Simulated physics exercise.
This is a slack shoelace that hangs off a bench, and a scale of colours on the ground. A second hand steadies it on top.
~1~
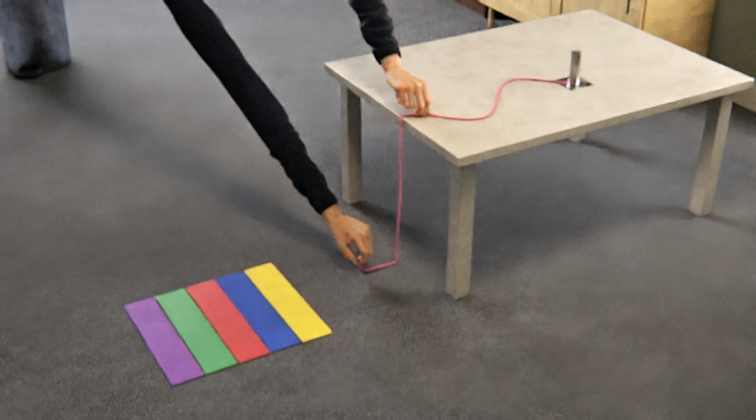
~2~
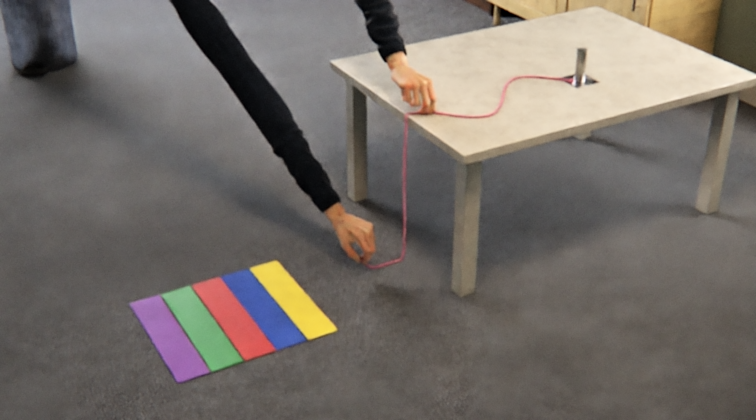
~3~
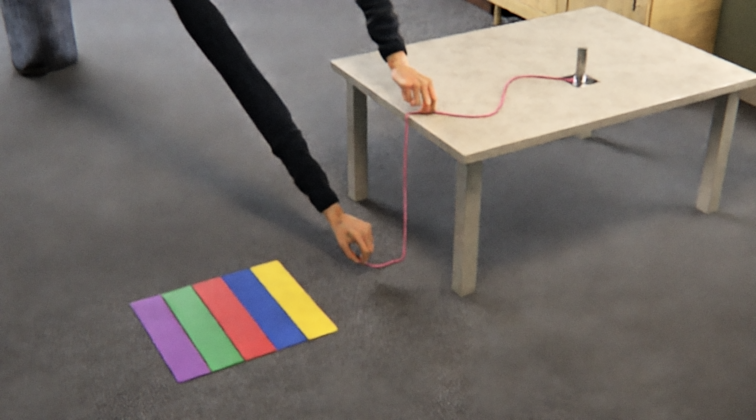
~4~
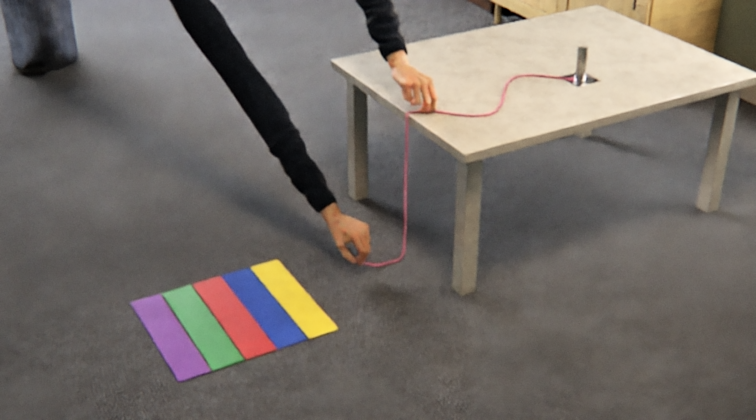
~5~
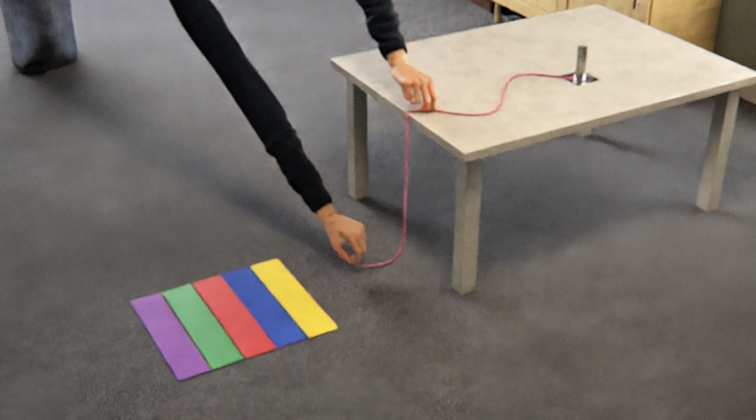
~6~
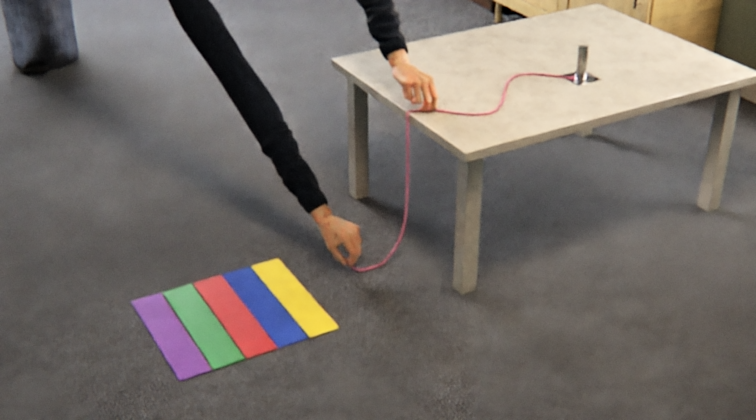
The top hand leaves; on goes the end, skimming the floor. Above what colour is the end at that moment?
The end stops over the green strip.
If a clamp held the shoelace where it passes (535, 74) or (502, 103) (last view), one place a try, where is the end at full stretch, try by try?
In that order: (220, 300) and (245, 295).
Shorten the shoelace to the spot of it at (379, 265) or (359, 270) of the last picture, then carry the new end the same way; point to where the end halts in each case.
The places are (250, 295) and (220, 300).
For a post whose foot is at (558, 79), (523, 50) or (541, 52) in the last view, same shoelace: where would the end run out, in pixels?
Try by try, around (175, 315), (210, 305) and (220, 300).
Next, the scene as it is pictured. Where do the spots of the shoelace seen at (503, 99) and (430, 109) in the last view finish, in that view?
They go to (473, 102) and to (389, 141).
Soon after, end near (265, 289); over blue.
After that, end near (226, 301); over red.
At the stop, end near (203, 308); over green. It gets as far as the green strip.
